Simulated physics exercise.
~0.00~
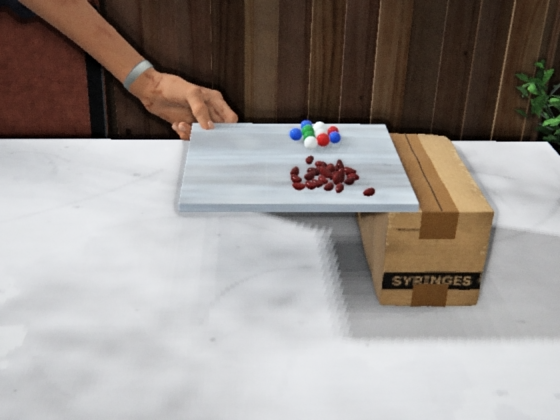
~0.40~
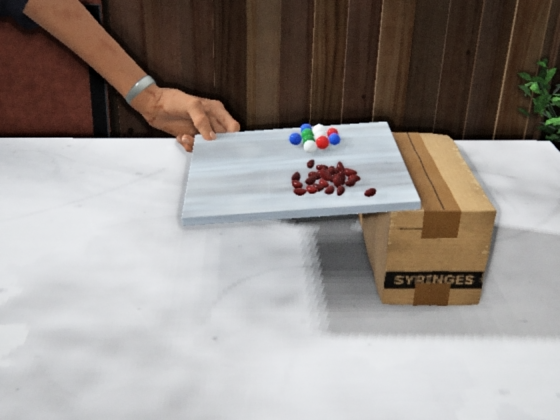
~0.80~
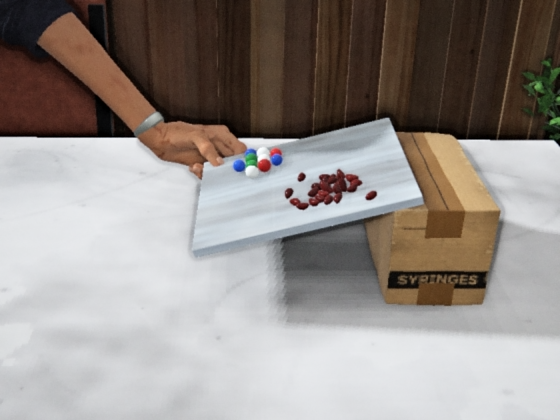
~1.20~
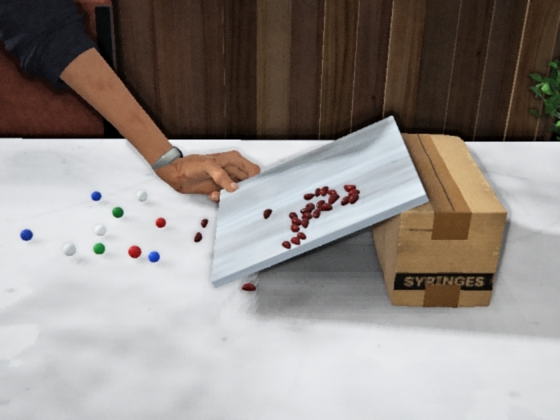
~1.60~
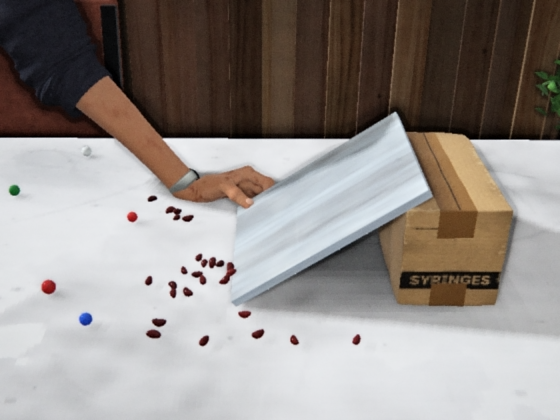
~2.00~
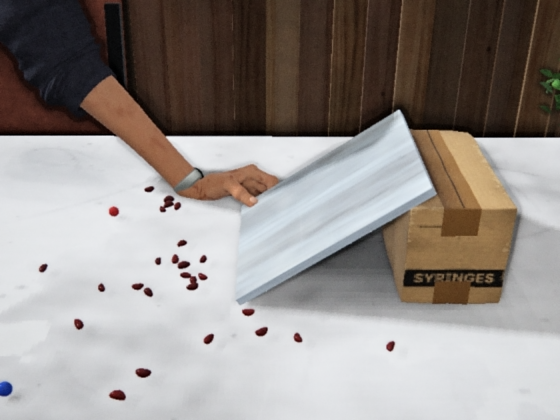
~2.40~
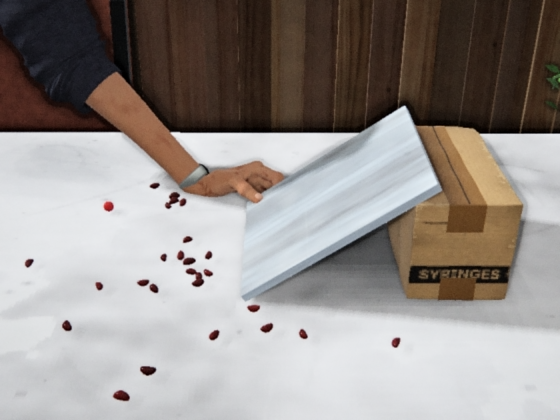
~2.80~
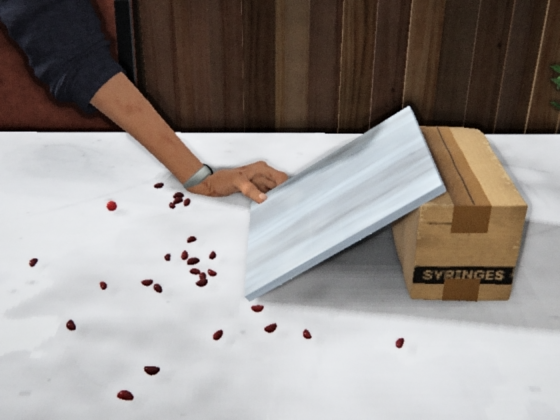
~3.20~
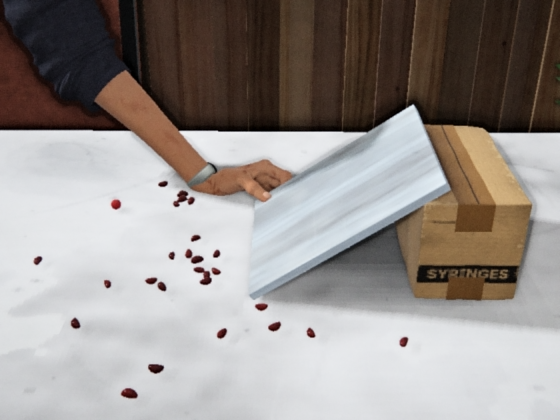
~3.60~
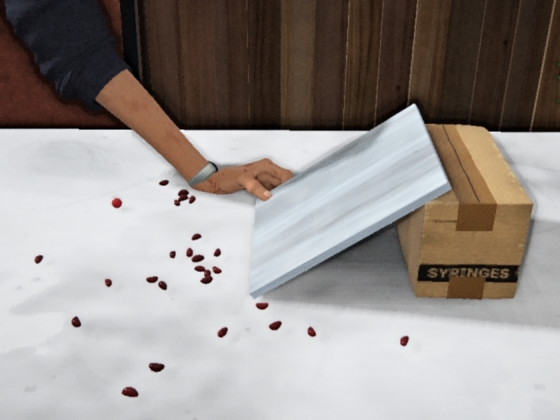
A hand at the left lowers its end of a pale blue-grey board on a white marbled table, seen from slightly above against dark wooden planks, while the other end rests on a brown cardboard box. Dark red beans lie on the board, with blue, green, white and red balls behind them. As the slope steepens, the balls roll off leftward first and spread across the table. The beans then slide down and scatter near the lowered edge. Finally the board rests tilted, the beans lie still, and only one red ball remains in view.
